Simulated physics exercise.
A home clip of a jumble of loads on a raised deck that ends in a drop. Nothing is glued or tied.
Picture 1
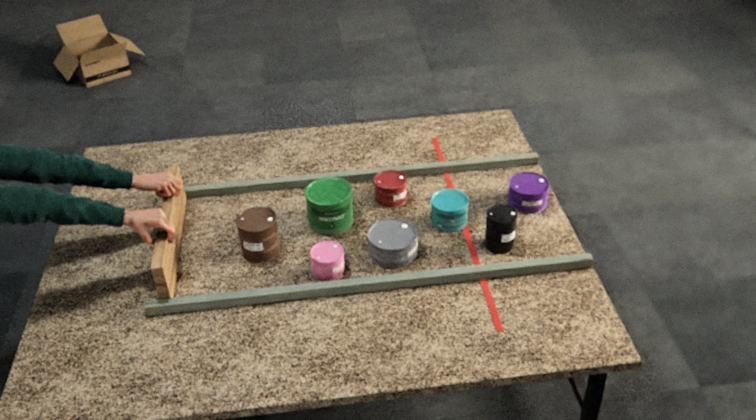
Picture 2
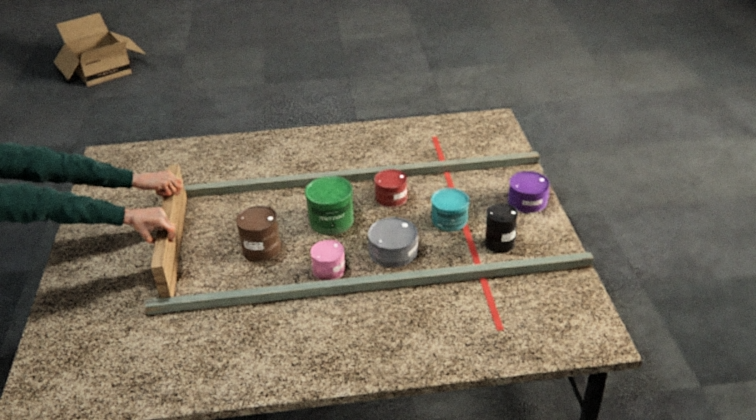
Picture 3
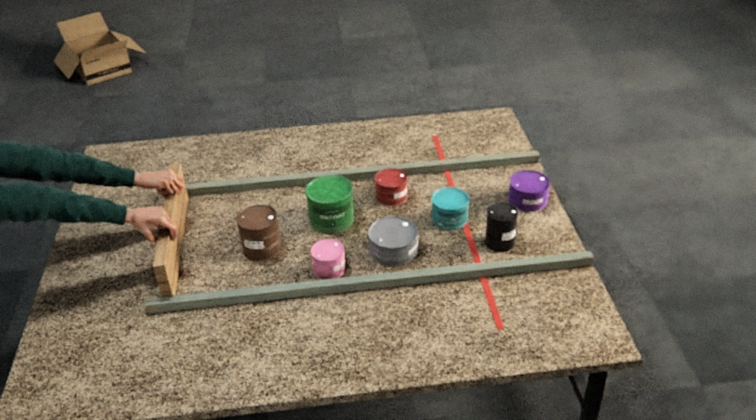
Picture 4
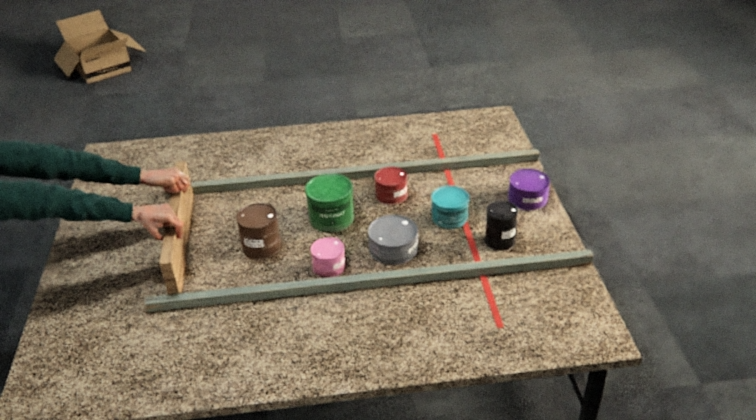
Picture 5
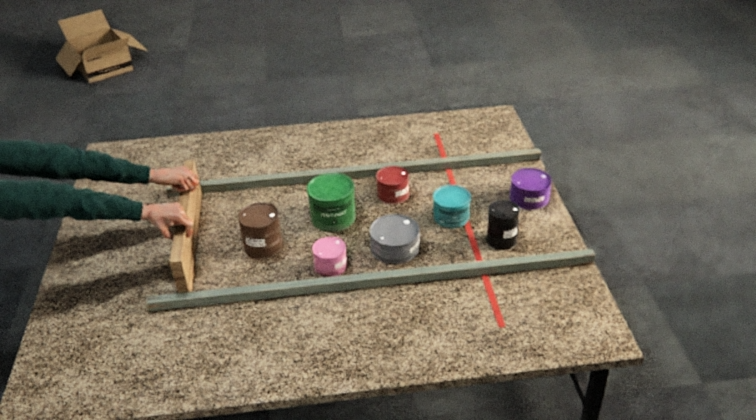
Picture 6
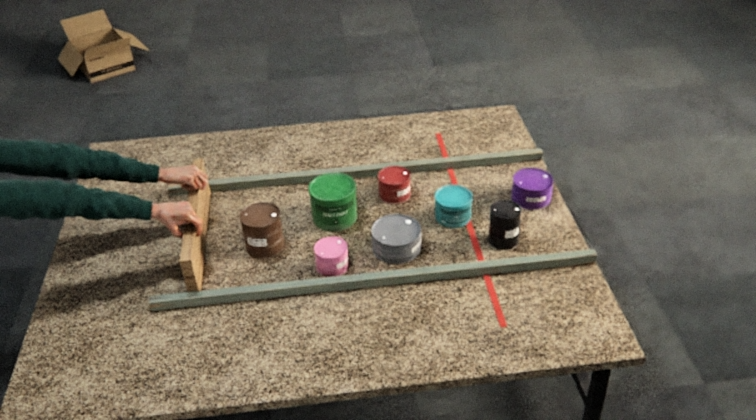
To begin with, two green-sleeved arms hold a wooden plank upright at the left end of a speckled table, where eight colourful containers sit between two rails, near a red line. The hands then slide the plank slightly right towards the brown container, while the containers stay put.
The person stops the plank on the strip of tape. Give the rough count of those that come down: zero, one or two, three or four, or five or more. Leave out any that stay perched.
In the end the number that fall off is zero.
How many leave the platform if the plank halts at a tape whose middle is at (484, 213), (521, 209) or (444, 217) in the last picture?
Try by try, 1, 4 and 0.
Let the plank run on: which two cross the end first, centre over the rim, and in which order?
In order: The black canister, then the purple canister.
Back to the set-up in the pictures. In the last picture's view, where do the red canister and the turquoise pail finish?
Near (469, 168) and (520, 202).
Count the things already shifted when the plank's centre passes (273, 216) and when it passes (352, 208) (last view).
First 1, then 5.
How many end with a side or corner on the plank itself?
That makes 4.
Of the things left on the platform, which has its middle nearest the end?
That is the black canister.
Early on, none off yet; purple canister at rest near (532, 188); black canister at rest near (505, 225); turquoise pail at rest near (453, 206).
A while later, none off yet; purple canister at rest near (532, 188); black canister travelled a little near (519, 223); turquoise pail travelled a little near (472, 207).
Finally, the number that fall off is zero.
